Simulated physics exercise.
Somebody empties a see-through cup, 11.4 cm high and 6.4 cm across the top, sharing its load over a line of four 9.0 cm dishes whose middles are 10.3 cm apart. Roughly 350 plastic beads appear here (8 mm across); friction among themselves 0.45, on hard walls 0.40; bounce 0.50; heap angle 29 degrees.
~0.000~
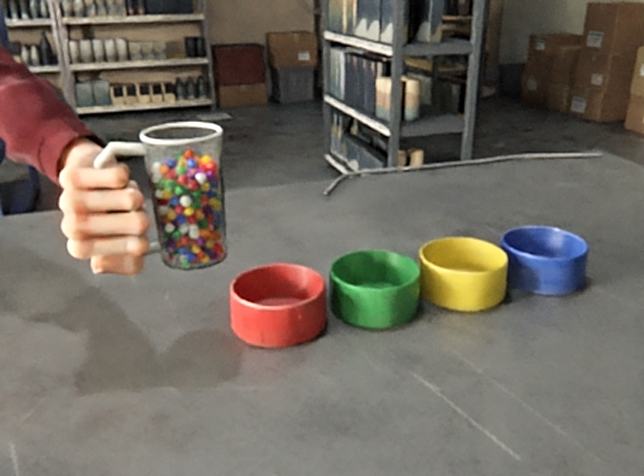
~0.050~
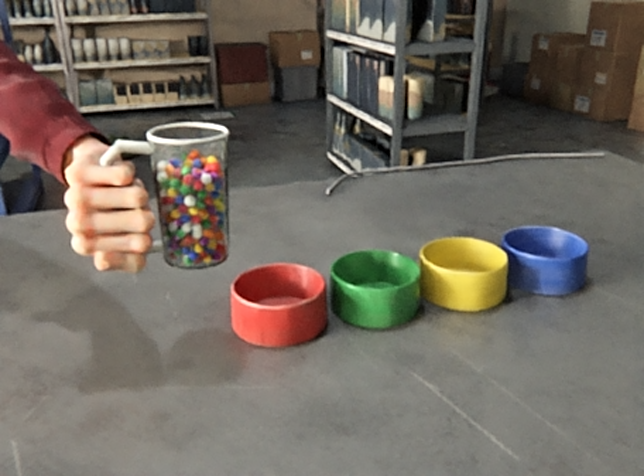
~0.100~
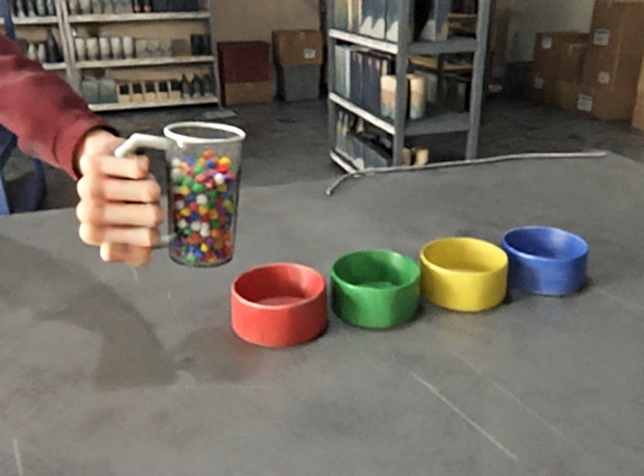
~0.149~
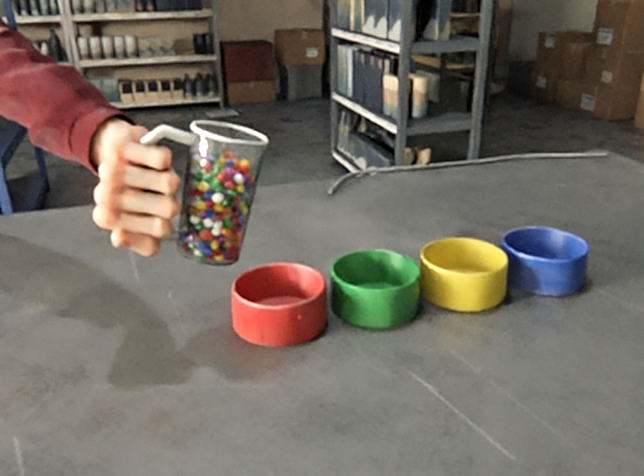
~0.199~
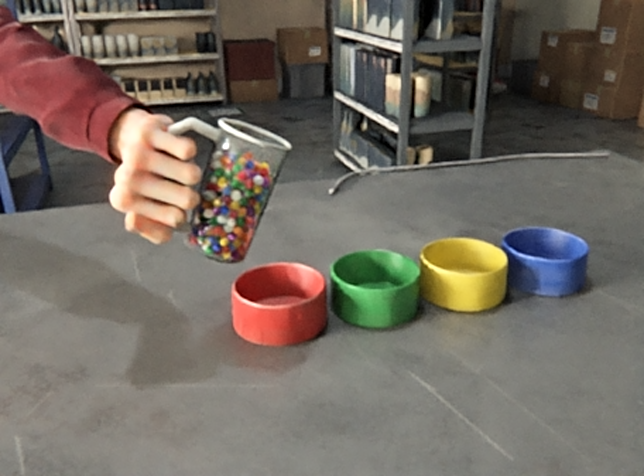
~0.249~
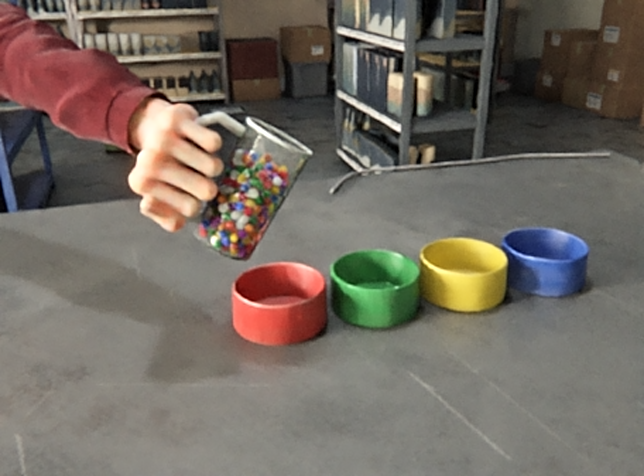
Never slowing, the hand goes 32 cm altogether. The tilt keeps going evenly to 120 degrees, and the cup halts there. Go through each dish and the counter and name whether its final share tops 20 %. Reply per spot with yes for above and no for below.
Red dish: No, below. Blue dish: Yes, above. Green dish: No, below. Yellow dish: Yes, above. Counter: No, below.
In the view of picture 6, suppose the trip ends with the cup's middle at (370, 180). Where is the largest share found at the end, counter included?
That'd be yellow, it takes the most.
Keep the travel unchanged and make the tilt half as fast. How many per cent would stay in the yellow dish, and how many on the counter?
Shares: Yellow dish 0, counter 10.
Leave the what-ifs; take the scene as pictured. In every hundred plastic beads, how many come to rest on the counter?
Roughly 10 percent.
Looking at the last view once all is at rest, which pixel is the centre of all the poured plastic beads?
Around (527, 266).
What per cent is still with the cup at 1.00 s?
Somewhere close to 35 percent.
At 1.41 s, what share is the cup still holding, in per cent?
0 %.
After 0.70 s, tilt 106 degrees; cup holds 95 %.
Then, at 1.00 s, tilt 120 degrees; cup holds 35 %, blue 10 %, yellow 40 %.
Then, at 1.41 s, tilt 120 degrees; cup holds 0 %, blue 55 %, yellow 35 %.
By 2.0 s all is still; red 0 %, blue 55 %, green 0 %, yellow 35 %, counter 10 %.
